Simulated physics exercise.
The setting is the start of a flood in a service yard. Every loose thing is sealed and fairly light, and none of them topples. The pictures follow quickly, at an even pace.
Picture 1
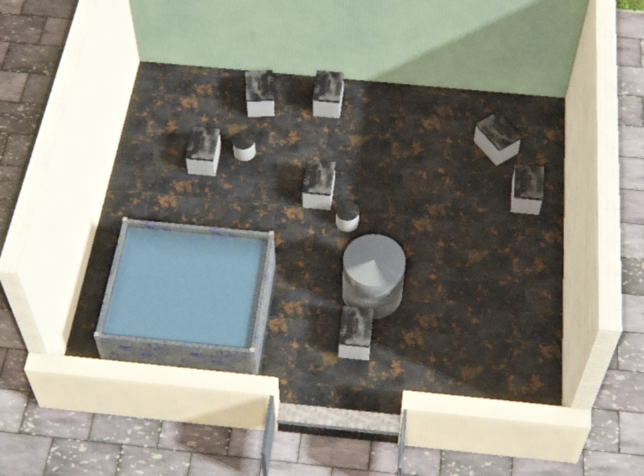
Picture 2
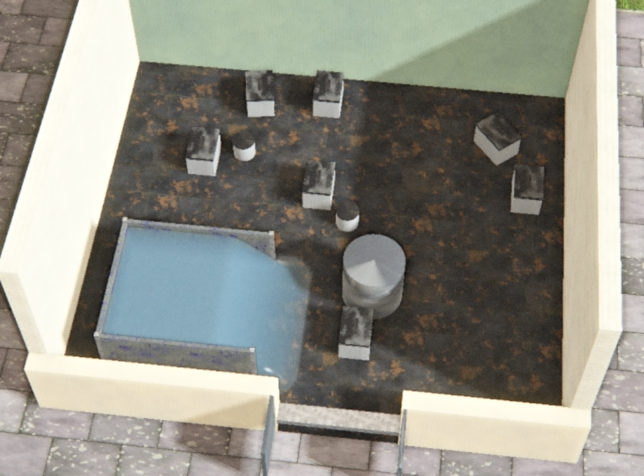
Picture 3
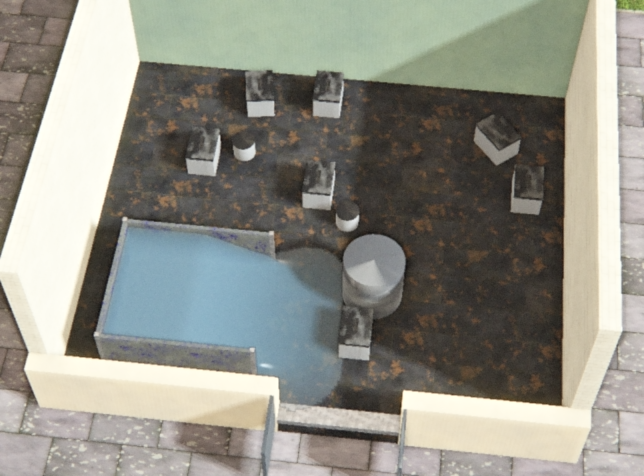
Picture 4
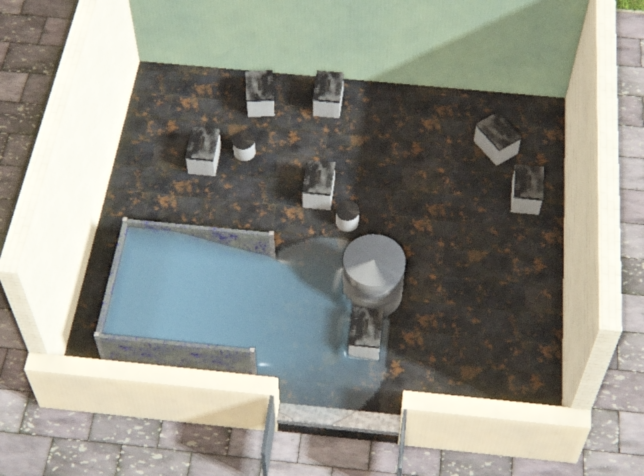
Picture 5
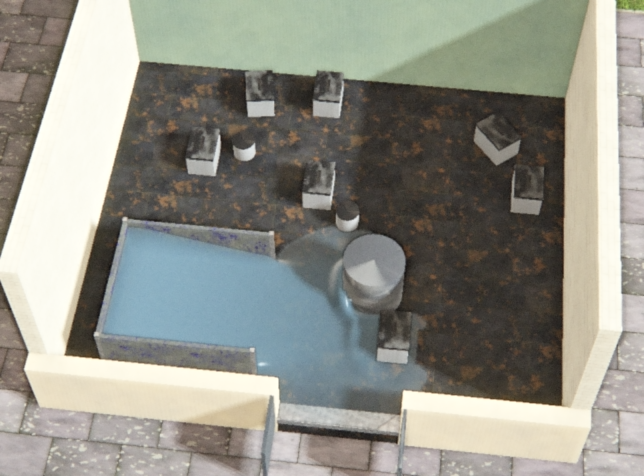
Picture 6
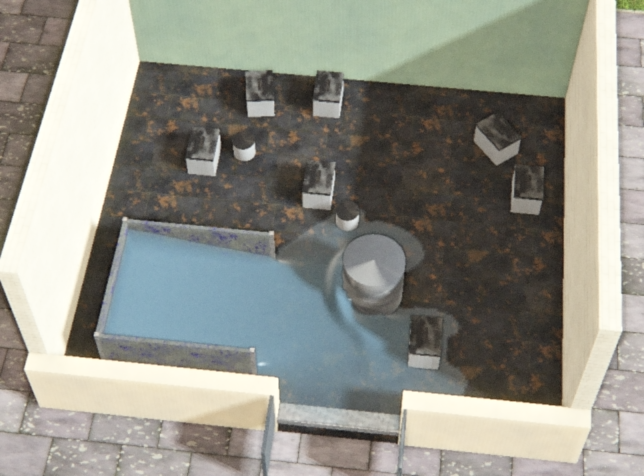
Water bursts from the right side of a pool at the lower left of a walled yard and spreads across the dark floor. It flows around a large grey cylinder and reaches a nearby block, pushing it a short way right, while the other objects stay put.
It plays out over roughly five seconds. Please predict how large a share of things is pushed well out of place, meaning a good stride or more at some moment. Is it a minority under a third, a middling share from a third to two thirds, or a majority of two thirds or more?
Midway band.
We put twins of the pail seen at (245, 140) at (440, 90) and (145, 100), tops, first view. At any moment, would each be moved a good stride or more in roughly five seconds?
In that order: That far or more, never so far.
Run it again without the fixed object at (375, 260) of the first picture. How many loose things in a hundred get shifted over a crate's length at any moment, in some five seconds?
Estimate: Close to 40 %.
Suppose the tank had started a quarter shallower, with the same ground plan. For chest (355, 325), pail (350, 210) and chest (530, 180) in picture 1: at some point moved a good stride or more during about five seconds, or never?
Taking them as listed, the first reached the mark, the second reached the mark and the third reached the mark.
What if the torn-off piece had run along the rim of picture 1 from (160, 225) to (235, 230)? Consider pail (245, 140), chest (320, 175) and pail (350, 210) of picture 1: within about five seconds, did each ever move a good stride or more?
Order as asked: Sent that far; sent that far; not sent that far.
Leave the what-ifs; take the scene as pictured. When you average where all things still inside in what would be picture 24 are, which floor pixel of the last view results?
The average sits close to (346, 146).
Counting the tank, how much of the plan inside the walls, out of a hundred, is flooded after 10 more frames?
Wet share: Around 65 %.
A moment on, 1 of 10 are well off their spots; 0 afloat.
Next, 2 of 10 are well off their spots; 1 afloat.
Later, 5 of 10 are well off their spots; 4 afloat.
In the end, 4 of 10 are well off their spots, and 5 have been at some point; 4 afloat.
